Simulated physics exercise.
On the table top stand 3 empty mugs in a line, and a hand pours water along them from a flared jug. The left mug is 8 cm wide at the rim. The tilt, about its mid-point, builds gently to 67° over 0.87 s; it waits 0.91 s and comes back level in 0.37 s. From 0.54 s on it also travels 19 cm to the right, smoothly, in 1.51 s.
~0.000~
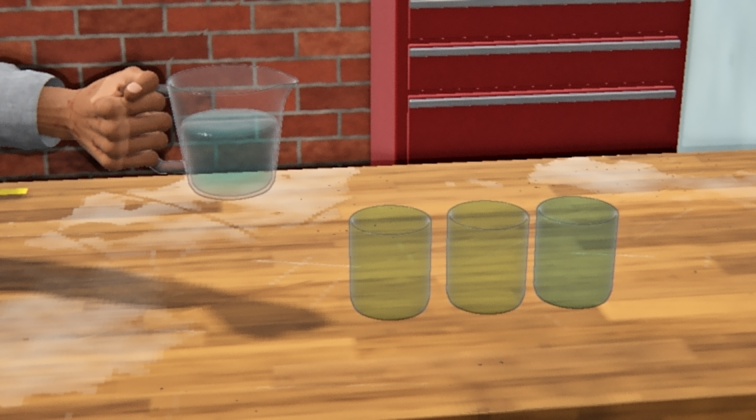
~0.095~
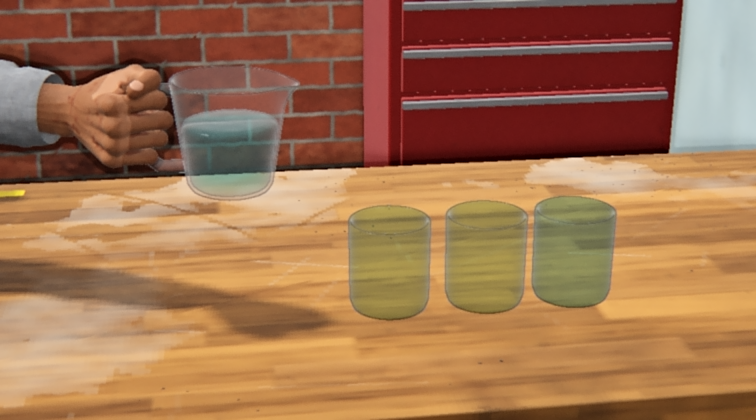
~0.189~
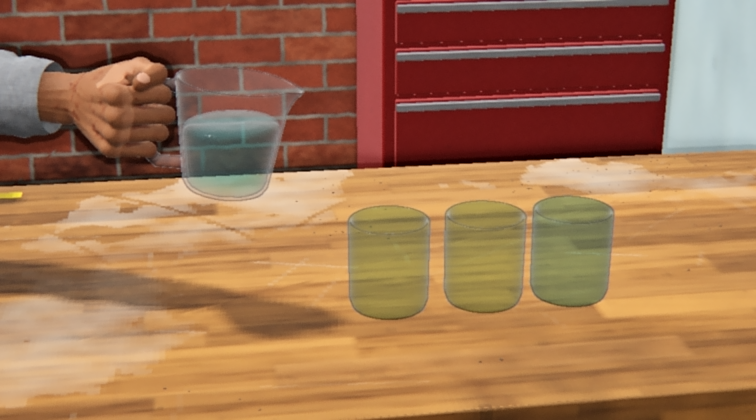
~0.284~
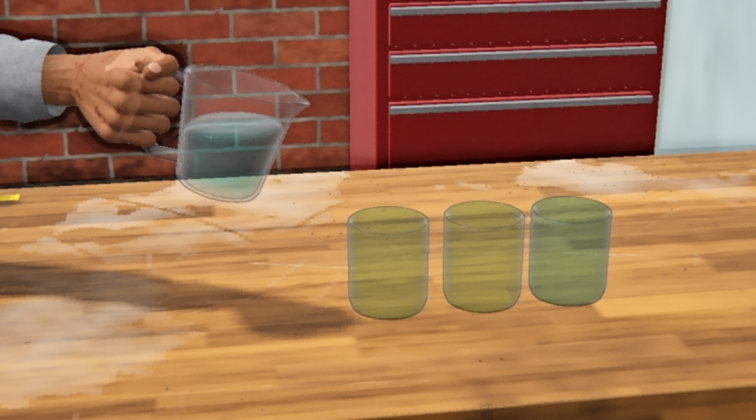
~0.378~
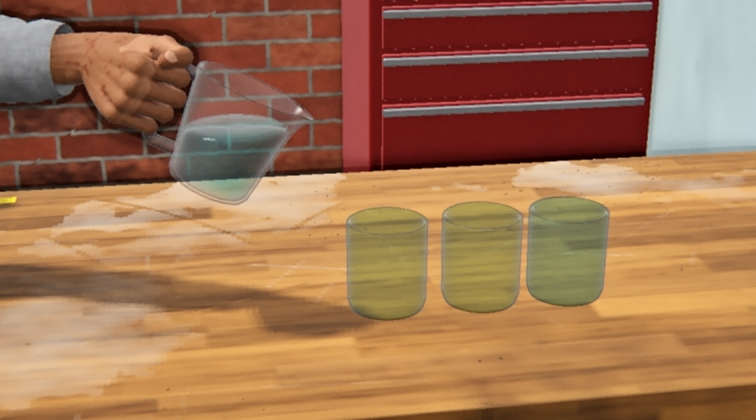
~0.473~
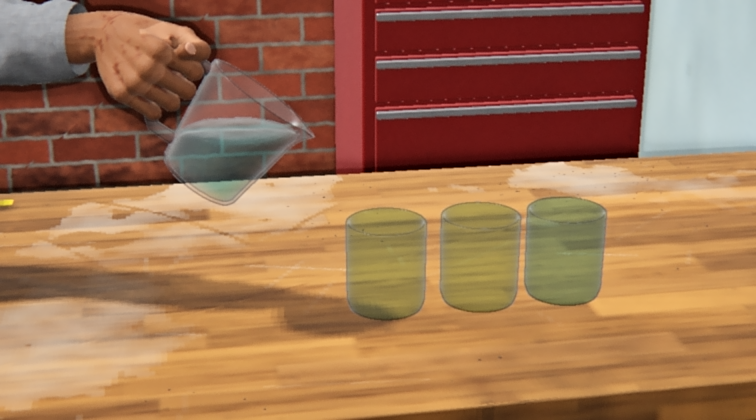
A hand tilting a clear flared jug of bluish water gently to the right beside three mugs lined up on a wooden table.
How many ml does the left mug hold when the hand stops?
About 190 ml.
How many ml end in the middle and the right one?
Roughly 60 ml middle, 0 ml right.
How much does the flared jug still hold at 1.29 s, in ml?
Some 160 ml.
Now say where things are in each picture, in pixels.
In the first picture, tilt 0°; pouring edge (298, 79); surface from (193, 121) to (267, 118); the left mug's rim runs from (351, 224) to (430, 220); the middle mug's rim runs from (449, 219) to (527, 215); the right mug's rim runs from (539, 214) to (615, 210).
In the second picture, tilt 2°; pouring edge (299, 82); surface from (193, 122) to (266, 119).
In the third picture, tilt 8°; pouring edge (304, 90); surface from (194, 123) to (267, 120).
In the fourth picture, tilt 16°; pouring edge (310, 102); surface from (194, 125) to (272, 122).
In the fifth picture, tilt 27°; pouring edge (314, 118); surface from (189, 130) to (278, 126).
In the sixth picture, tilt 38°; pouring edge (315, 135); surface from (182, 132) to (288, 130).
By 0.94 s the tilt is 67° and from the left they hold 75 ml, 0 ml, 0 ml, the flared jug 260 ml, and 15 ml is on the table top.
By 1.29 s the tilt is 67° and from the left they hold 195 ml, 0 ml, 0 ml, the flared jug 165 ml, and 20 ml is on the table top.
By 1.65 s the tilt is 67° and from the left they hold 195 ml, 35 ml, 0 ml, the flared jug 120 ml, and 40 ml is on the table top.
By 2.04 s the tilt is 14° and from the left they hold 195 ml, 60 ml, 0 ml, the flared jug 105 ml, and 40 ml is on the table top.
At rest from the left they hold 195 ml, 60 ml, 0 ml, the flared jug 105 ml, and 40 ml is on the table top.
